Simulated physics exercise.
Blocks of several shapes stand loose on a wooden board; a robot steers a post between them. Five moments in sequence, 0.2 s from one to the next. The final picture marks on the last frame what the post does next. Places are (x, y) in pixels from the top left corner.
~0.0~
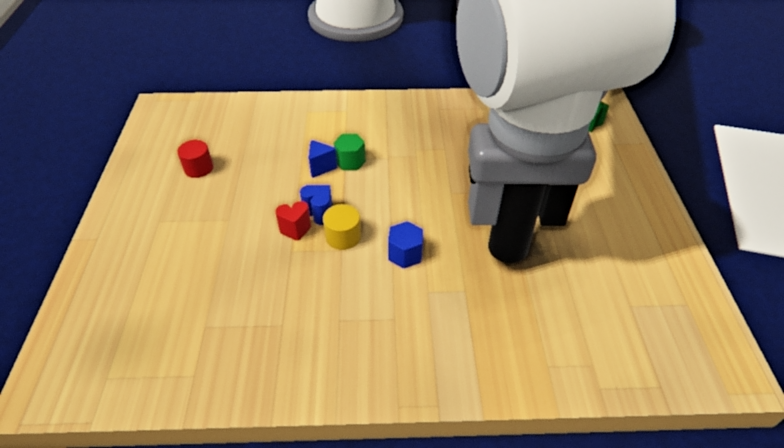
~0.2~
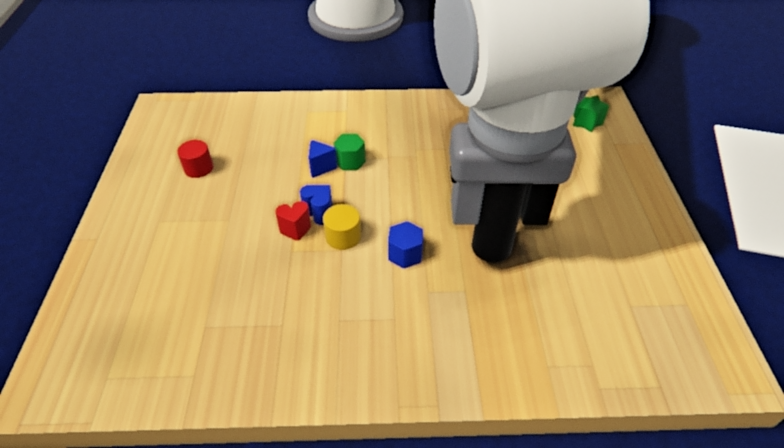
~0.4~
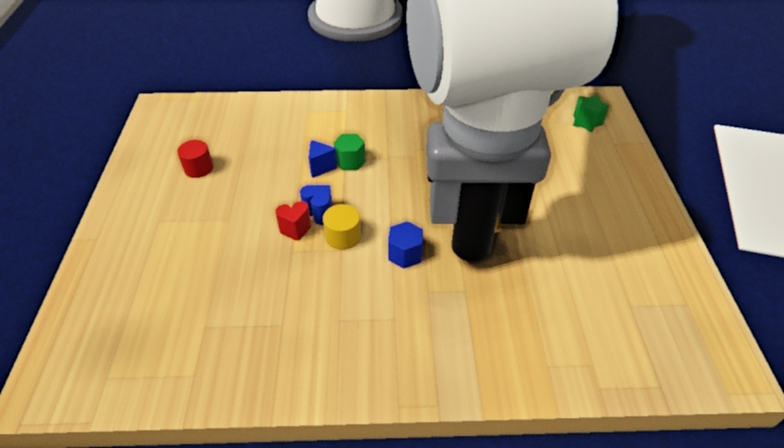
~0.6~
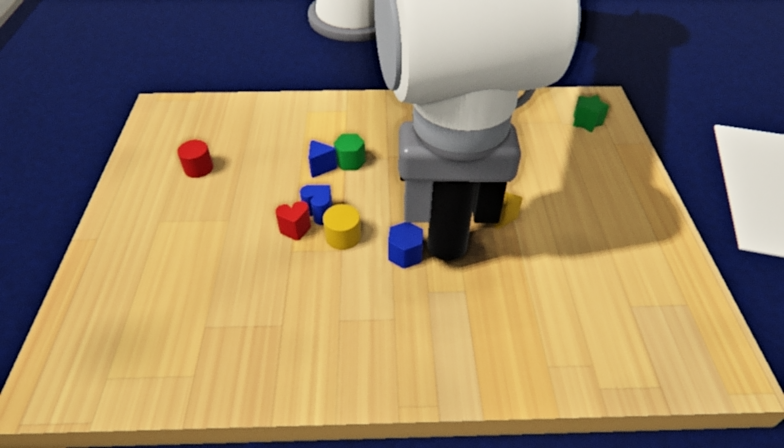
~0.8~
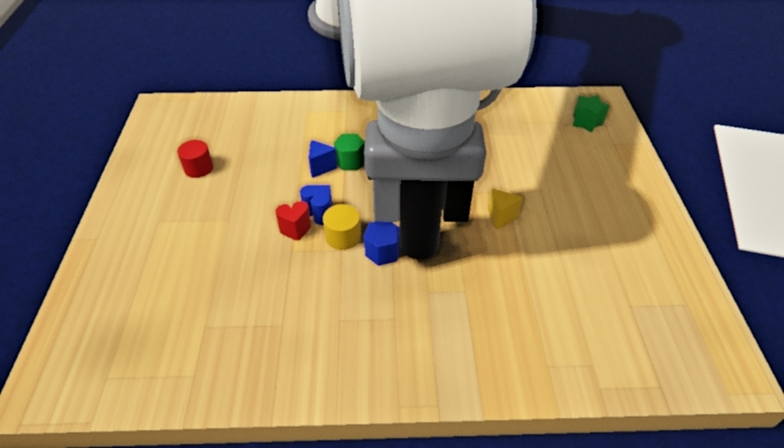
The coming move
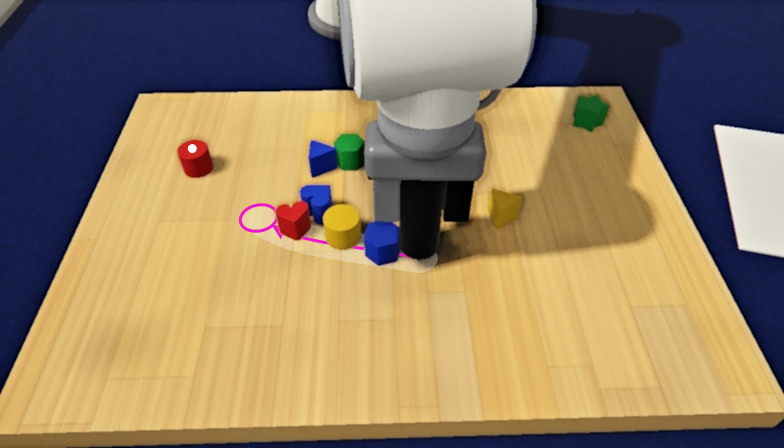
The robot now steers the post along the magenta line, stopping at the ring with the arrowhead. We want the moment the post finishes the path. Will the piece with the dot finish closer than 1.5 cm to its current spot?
Final answer: Yes.
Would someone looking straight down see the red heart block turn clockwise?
I believe not.
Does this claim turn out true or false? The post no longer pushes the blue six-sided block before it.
The statement is false.
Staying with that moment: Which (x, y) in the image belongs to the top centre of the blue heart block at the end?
It should be at about (299, 181).
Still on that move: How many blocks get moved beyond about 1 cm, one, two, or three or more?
A group of three or more is moved.
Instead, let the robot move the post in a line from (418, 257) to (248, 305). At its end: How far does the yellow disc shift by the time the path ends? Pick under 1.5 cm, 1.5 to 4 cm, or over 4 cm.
Offset: 1.5 to 4 cm.
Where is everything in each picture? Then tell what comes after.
In the first picture, post tip (508, 248); block tops, red disc (192, 149); red heart block (292, 210); blue heart block (317, 193); yellow disc (342, 217); blue six-sided block (406, 235).
In the second picture, post (491, 248); blocks unchanged.
In the third picture, post (471, 247); blocks unchanged.
In the fourth picture, post (447, 246); blocks unchanged.
In the fifth picture, post (419, 245); red disc (192, 149); red heart block (292, 210); blue heart block (317, 193); yellow disc (342, 217); blue six-sided block (383, 232).
Path on the board, from (418, 257) by way of (332, 244) to (259, 218); the dot is on the red disc.
On the path given first. One third of the way, post (358, 235); red heart block (265, 207), turned 35° anticlockwise; blue heart block (302, 183), turned 75° clockwise; yellow disc (296, 206); blue six-sided block (323, 221).
Two thirds of the way, post (302, 225); red heart block (228, 205), turned 75° anticlockwise; blue heart block (299, 181), turned 95° clockwise; yellow disc (251, 188); blue six-sided block (269, 207), turned 30° clockwise.
At the end, post (256, 205); red disc in place; red heart block (199, 206), turned 150° anticlockwise; blue heart block (299, 181), turned 95° clockwise; yellow disc (220, 168); blue six-sided block (223, 190), turned 15° clockwise.
